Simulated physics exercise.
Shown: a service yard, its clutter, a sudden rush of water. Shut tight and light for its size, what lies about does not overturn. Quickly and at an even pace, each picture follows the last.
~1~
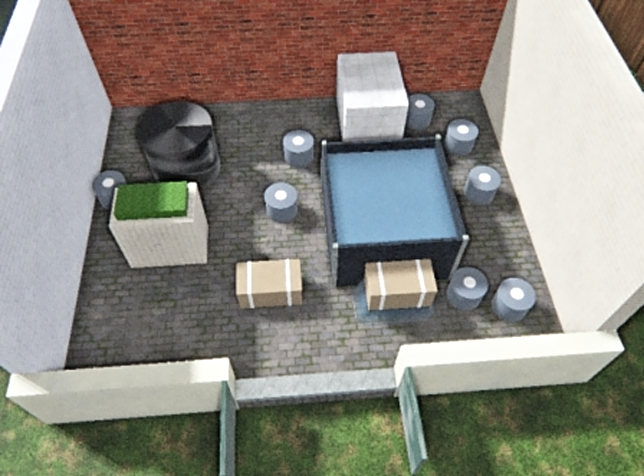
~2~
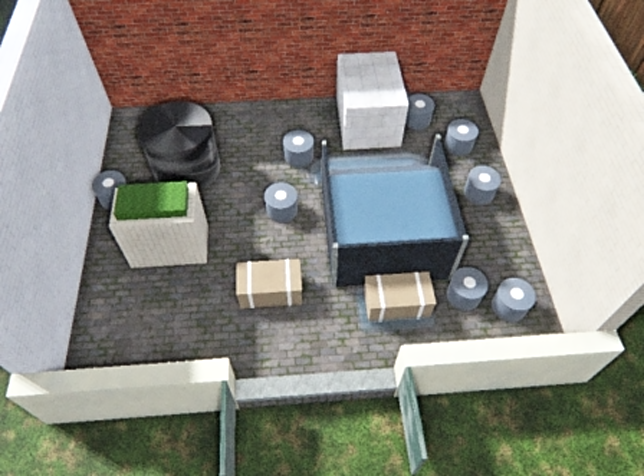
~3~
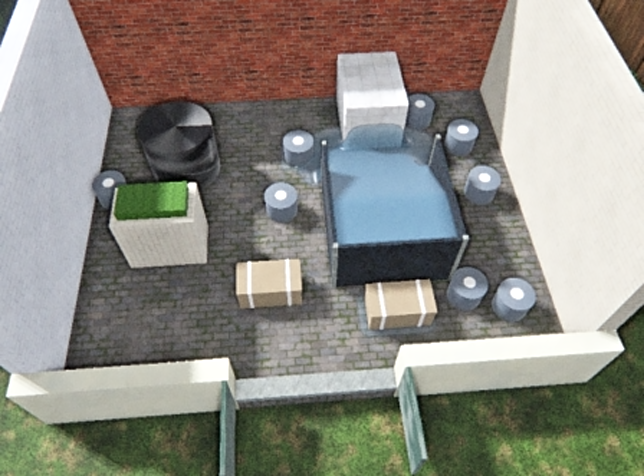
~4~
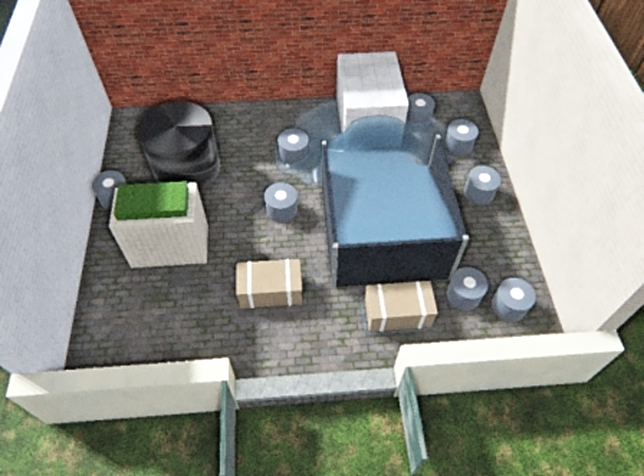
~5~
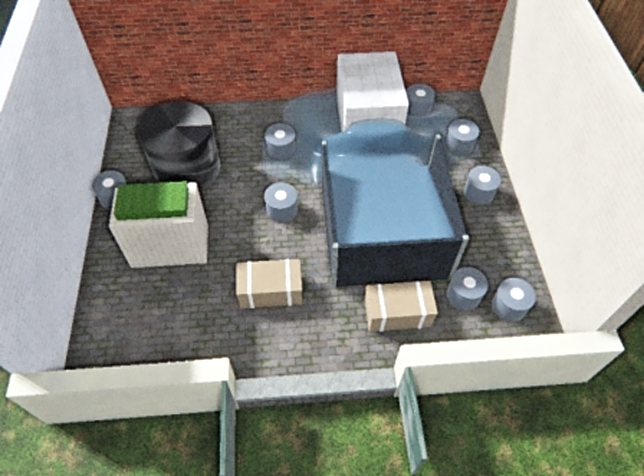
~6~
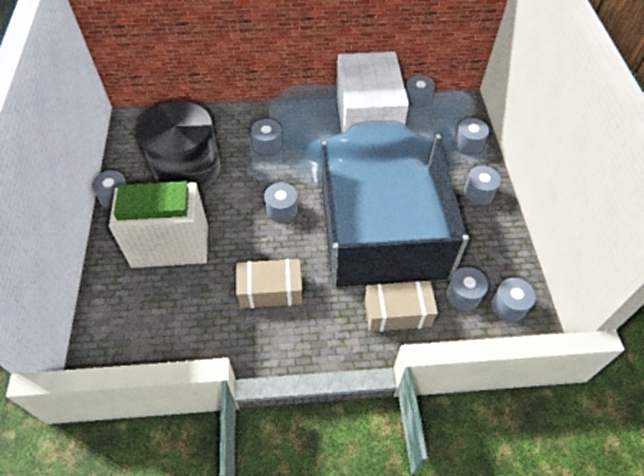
Water surged over the back of a dark, open-topped tank in a walled brick yard and spread across the paving around a white block, pushing a few nearby grey tubs slightly outward.
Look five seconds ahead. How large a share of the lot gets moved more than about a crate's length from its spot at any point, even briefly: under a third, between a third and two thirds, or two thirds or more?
Between a third and two thirds.
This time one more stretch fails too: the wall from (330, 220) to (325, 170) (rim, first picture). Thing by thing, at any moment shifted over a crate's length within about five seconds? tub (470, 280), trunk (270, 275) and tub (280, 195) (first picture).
Working through them in order, the first not displaced that far, the second gets shoved clear and the last gets shoved clear.
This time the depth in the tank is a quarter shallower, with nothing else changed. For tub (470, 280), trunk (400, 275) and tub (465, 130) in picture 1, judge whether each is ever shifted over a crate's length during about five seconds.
Taking them as listed - a shorter distance for the first, a shorter distance for the second, the full distance for the third.
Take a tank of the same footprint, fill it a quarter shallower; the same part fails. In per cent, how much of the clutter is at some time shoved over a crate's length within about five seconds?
60 % or so.
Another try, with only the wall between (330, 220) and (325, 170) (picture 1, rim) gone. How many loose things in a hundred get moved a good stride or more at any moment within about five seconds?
About 30 per cent.
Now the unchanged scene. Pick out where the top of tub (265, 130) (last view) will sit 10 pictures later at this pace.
(113, 118).
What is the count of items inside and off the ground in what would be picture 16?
Counted: 3.
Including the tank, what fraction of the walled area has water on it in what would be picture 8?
I'd estimate around 30 percent.
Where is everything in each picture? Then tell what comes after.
A tub at (298, 141), on the bottom; a tub at (420, 104) rests on the ground; 0 of 10 have shifted, in the first frame.
A tub at (298, 141), on the bottom; a tub at (420, 104) rests on the ground; 1 of 10 have shifted, in the second frame.
A tub at (298, 141), on the bottom; a tub at (420, 104), on the bottom; 1 of 10 have shifted, in the third frame.
A tub at (293, 139), on the bottom, close to its start; a tub at (420, 103), on the bottom; 2 of 10 have shifted, in the fourth frame.
A tub at (280, 134), on the bottom, a stride from its start; a tub at (421, 93), on the bottom, close to its start; 3 of 10 have shifted, in the fifth frame.
A tub at (266, 129) rests on the ground, a stride from its start; a tub at (421, 85), on the bottom, a stride from its start; 4 of 10 have shifted, in the sixth frame.
A moment on, 1 of 10 are well off their spots; 2 afloat.
Next, 1 of 10 are well off their spots; 3 afloat.
Later, 5 of 10 are well off their spots; 6 afloat.
In the end, 6 of 10 are well off their spots, and 6 have been at some point; 6 afloat.
